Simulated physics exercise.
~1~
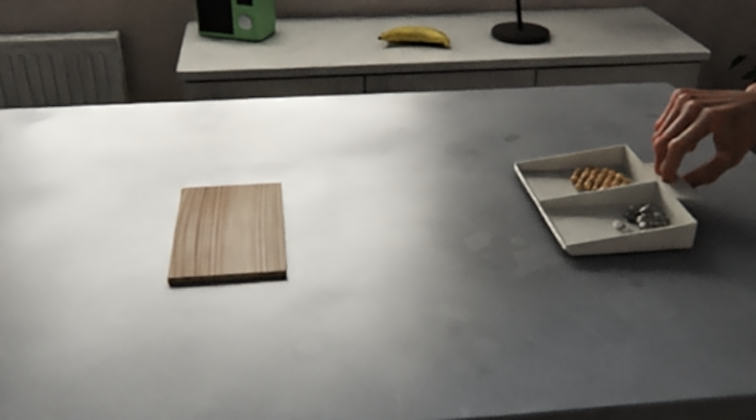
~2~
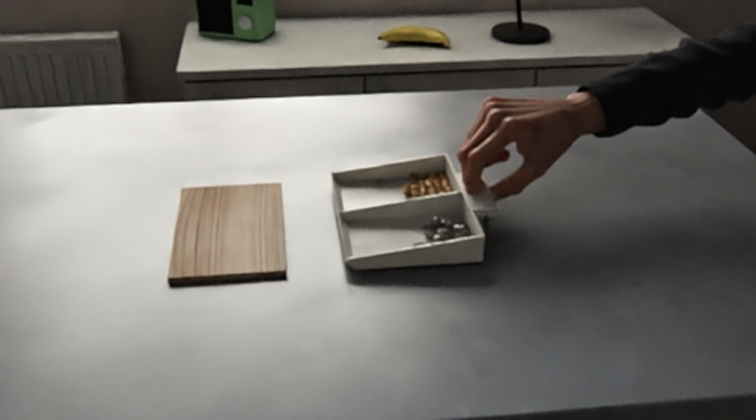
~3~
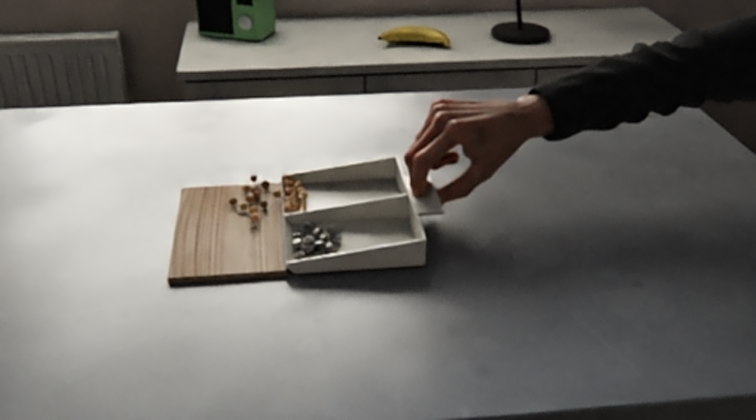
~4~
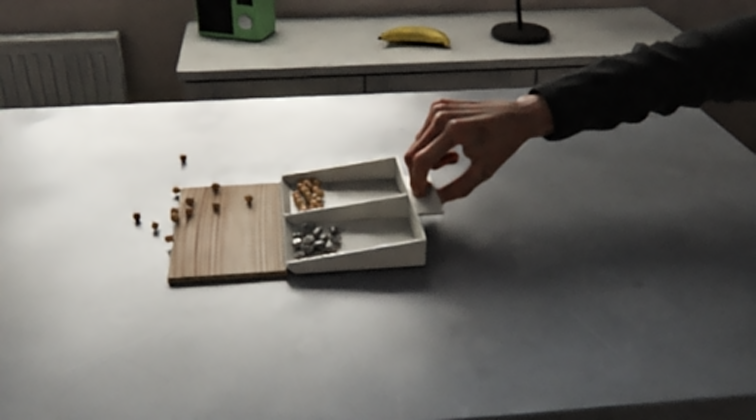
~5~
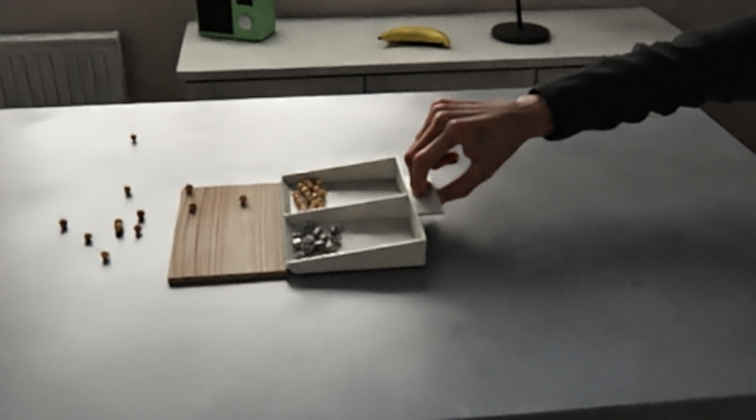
The clip opens on a grey counter with a flat wooden board at left and, at right, a white divided tray holding small brown pieces in the back section and silvery ones in the front. A hand behind the tray pushes it left, both lots still inside. The tray reaches the board and stops, and both lots shift toward its low front edge. Some brown pieces spill over that edge and scatter across the board and onto the counter beyond. At the end, the hand remains at the halted tray, with the silvery pieces and remaining brown ones inside.
